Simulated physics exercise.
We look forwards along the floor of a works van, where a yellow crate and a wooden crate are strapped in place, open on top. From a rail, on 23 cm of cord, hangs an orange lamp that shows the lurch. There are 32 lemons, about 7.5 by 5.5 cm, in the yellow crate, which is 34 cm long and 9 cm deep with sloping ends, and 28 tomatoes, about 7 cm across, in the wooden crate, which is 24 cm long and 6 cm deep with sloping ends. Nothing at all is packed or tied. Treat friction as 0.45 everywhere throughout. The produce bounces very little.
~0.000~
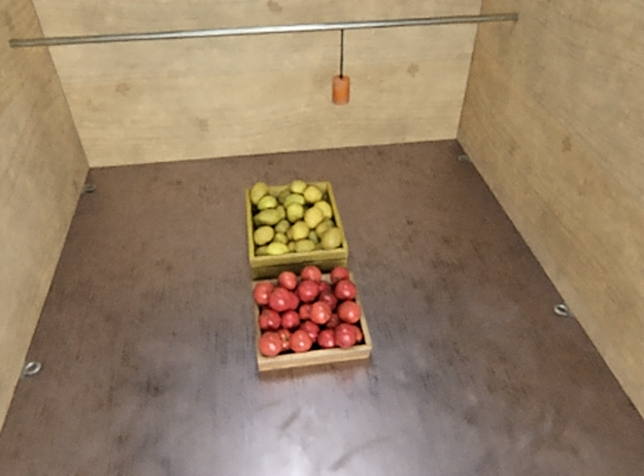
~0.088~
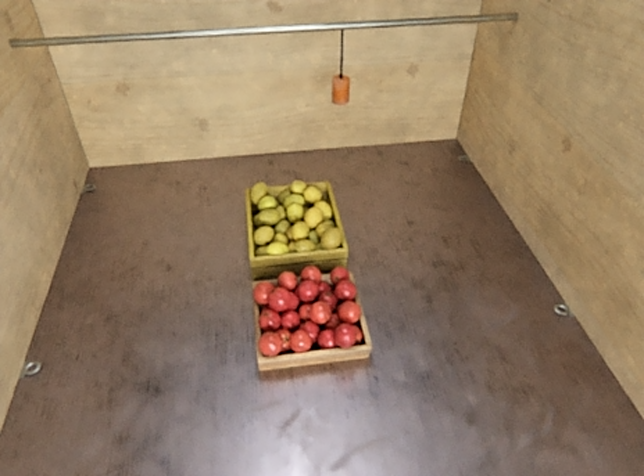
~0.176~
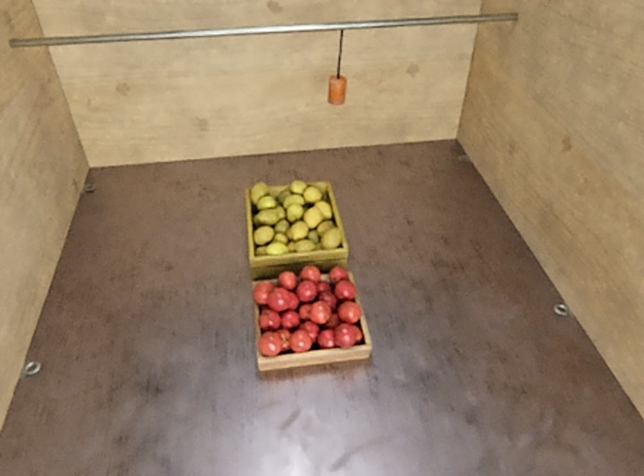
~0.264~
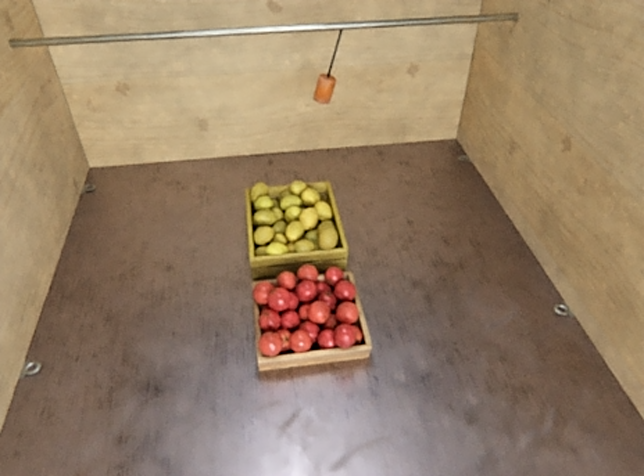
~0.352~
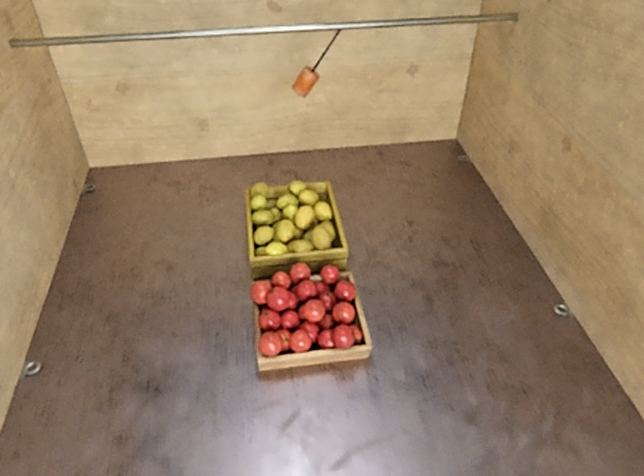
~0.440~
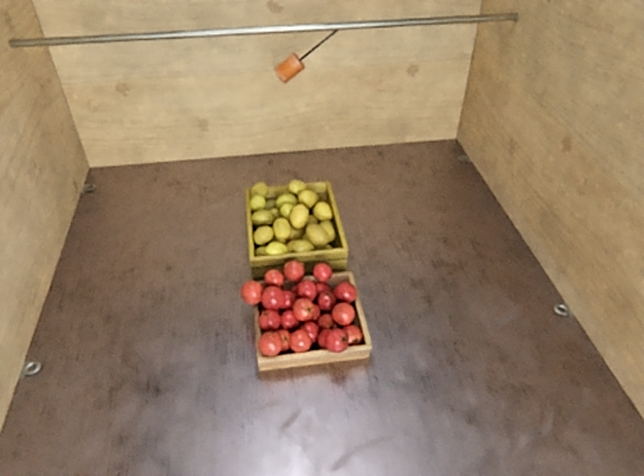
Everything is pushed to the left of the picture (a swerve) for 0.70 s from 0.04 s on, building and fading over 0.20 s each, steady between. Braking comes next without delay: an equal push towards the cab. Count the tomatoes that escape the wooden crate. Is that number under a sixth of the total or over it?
It will lose a larger share than one in six.
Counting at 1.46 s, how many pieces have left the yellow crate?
Yellow crate: Roughly 0 out by then.
After 0.70 s, the yellow crate has all 32 and the wooden crate is down by 5 of 28.
After 1.02 s, the yellow crate has all 32 and the wooden crate is down by 6 of 28.
After 1.46 s, the yellow crate has all 32 and the wooden crate is down by 9 of 28.
Final count (at 2.04 s), the yellow crate has all 32 and the wooden crate is down by 9 of 28. Asked share, 9 of 28, 32 per cent.
